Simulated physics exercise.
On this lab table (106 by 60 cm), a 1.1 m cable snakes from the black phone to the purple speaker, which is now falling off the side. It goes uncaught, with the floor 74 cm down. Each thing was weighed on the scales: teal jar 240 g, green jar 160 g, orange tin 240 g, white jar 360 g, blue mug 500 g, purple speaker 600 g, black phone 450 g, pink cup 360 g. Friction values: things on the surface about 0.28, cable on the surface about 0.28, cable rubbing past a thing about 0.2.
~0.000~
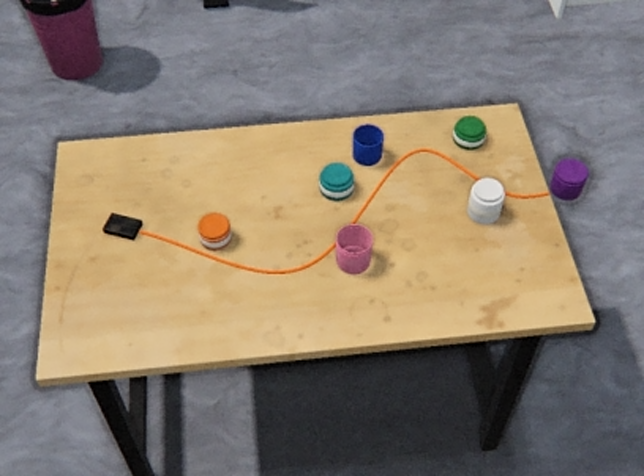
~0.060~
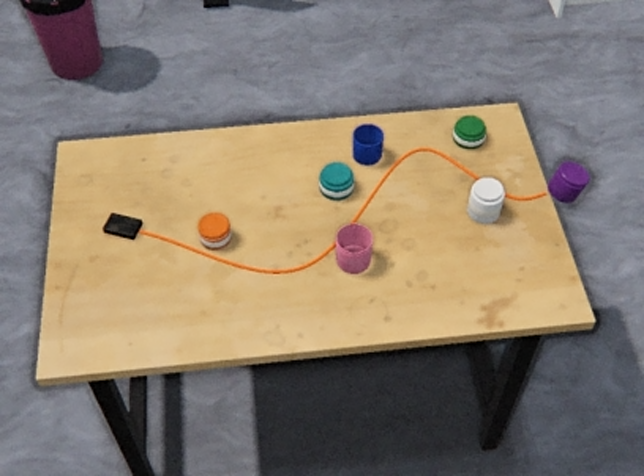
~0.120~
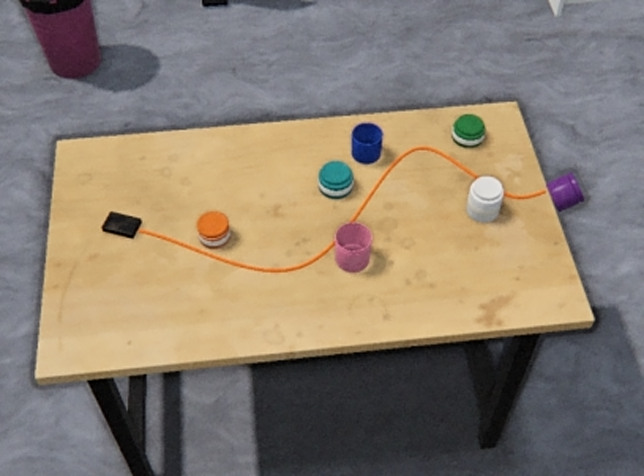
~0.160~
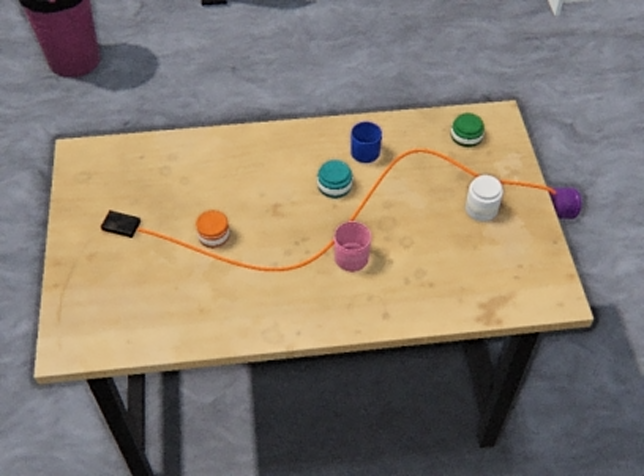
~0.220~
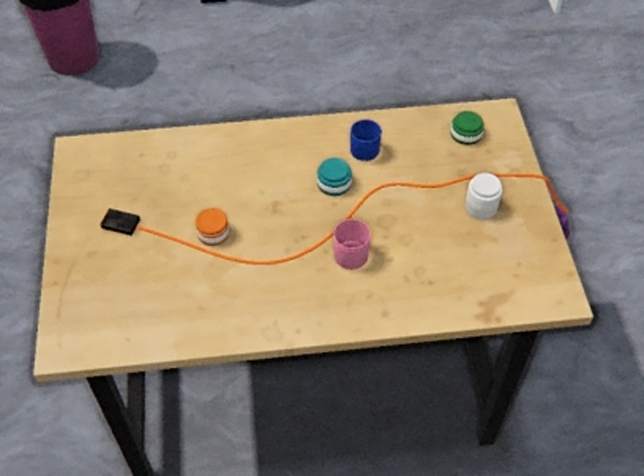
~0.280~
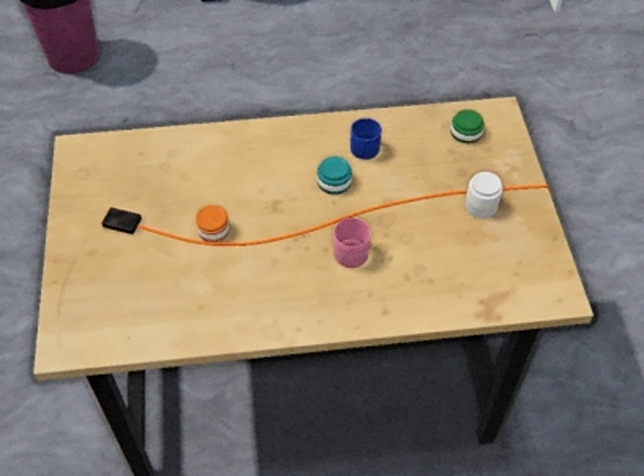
The clip opens on a wooden table holding colorful jars, cups and a black phone, with an orange cable winding to a purple speaker at the right edge. The speaker tips over the side and drops out of sight below the edge, drawing the cable's curves straighter across the tabletop.
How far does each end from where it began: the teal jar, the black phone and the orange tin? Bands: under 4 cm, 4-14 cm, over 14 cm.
In order: The teal jar hardly moves; the black phone travels a long way; the orange tin reaches the top band.
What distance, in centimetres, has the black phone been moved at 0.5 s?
Roughly 24 cm.
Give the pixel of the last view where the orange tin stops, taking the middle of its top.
Top at rest: About (224, 148).
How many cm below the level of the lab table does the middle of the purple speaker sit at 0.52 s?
I'd put it at about 40 centimetres under.
At 0.5 s, the cable's tail end at (244, 223); black phone 23 cm off its start, orange tin 16 cm off its start, purple speaker over the edge.
At 0.7 s, the cable's tail end at (347, 237); black phone 43 cm off its start, orange tin 19 cm off its start, purple speaker over the edge.
At 1.0 s, the cable's tail end at (414, 210); black phone 63 cm off its start at (424, 195), orange tin 19 cm off its start at (224, 148), purple speaker over the edge.
At 1.2 s, the cable's tail end at (447, 194); black phone 72 cm off its start, orange tin 19 cm off its start, purple speaker over the edge.
At 2.4 s, the cable's tail end at (448, 194); black phone 72 cm off its start at (462, 181), orange tin 19 cm off its start at (224, 148), teal jar 0 cm off its start at (335, 167), purple speaker over the edge.
